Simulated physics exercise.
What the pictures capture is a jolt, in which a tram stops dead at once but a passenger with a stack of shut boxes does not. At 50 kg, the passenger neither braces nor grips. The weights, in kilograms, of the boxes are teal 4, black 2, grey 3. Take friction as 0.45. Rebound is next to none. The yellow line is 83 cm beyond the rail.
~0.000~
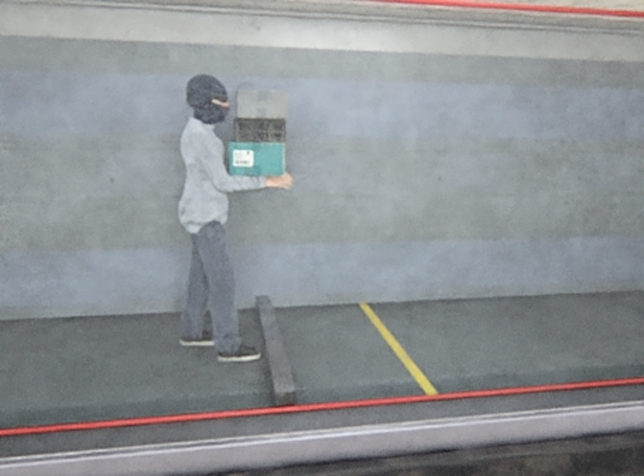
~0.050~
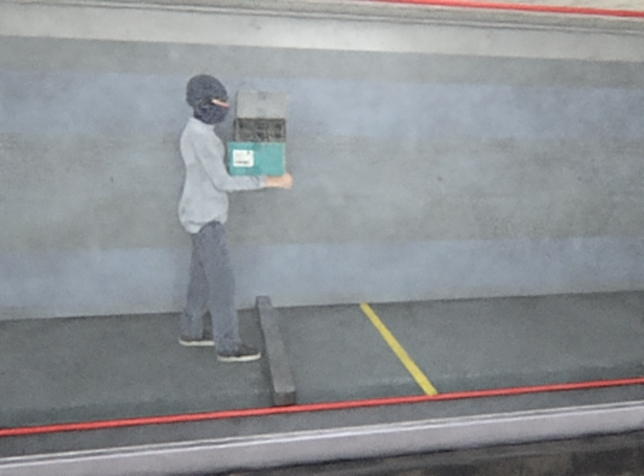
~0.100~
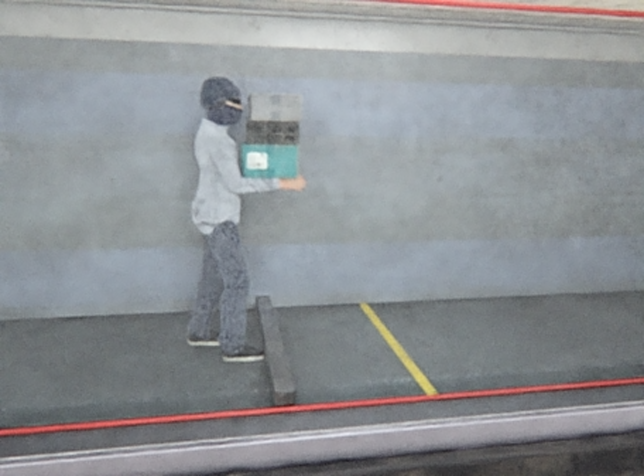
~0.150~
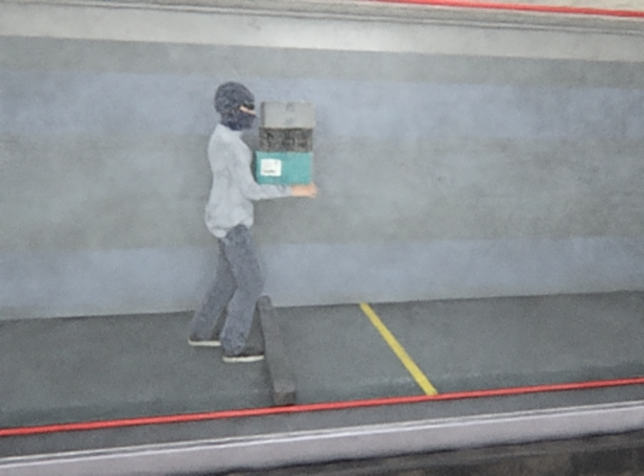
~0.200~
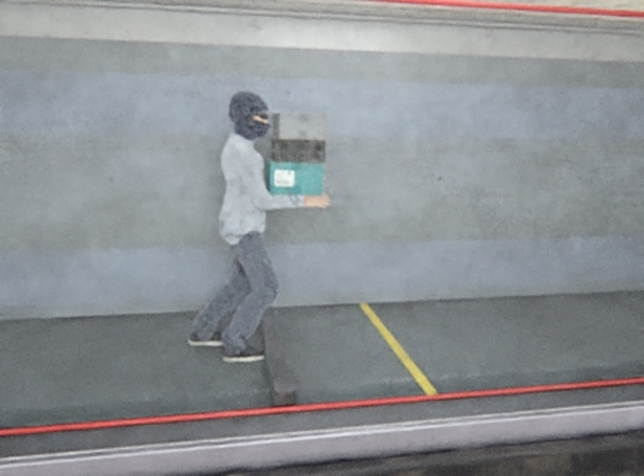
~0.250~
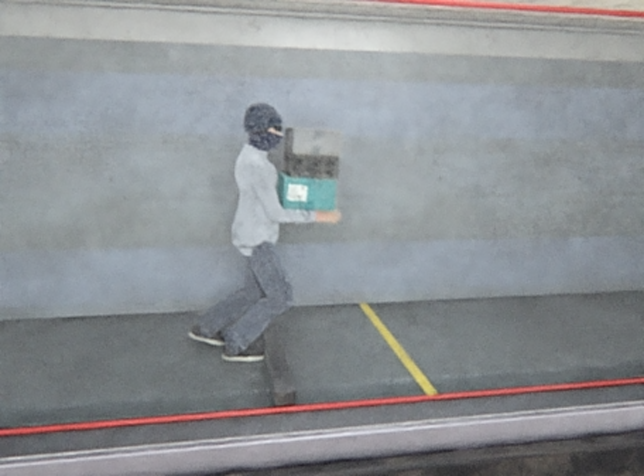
A masked person holding stacked boxes lurches right, knees bending, while both feet stay planted.
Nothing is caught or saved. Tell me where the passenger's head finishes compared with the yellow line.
Looks like it goes over the line.
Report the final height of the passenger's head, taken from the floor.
About 20 cm up.
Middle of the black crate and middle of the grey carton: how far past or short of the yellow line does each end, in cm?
Final: Black crate 60 cm beyond, grey carton 210 cm beyond.
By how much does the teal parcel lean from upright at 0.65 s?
About 100°.
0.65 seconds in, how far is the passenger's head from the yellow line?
Short of it, by close to 5 cm.
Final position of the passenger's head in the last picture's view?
Somewhere close to (425, 319).
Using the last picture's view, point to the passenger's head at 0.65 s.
(390, 269).
After 0.45 s the passenger's head is 49 cm short of the yellow line, near (319, 200) in the last picture's view.
After 0.65 s the passenger's head is 5 cm short of the yellow line, near (390, 269) in the last picture's view.
After 0.95 s the passenger's head is 21 cm past the yellow line, near (432, 294) in the last picture's view; the teal parcel 23 cm past the yellow line, tilted 155°.
At rest, 2.9 s, teal parcel crosses the yellow line; black crate crosses the yellow line; grey carton crosses the yellow line; passenger's head crosses the yellow line.
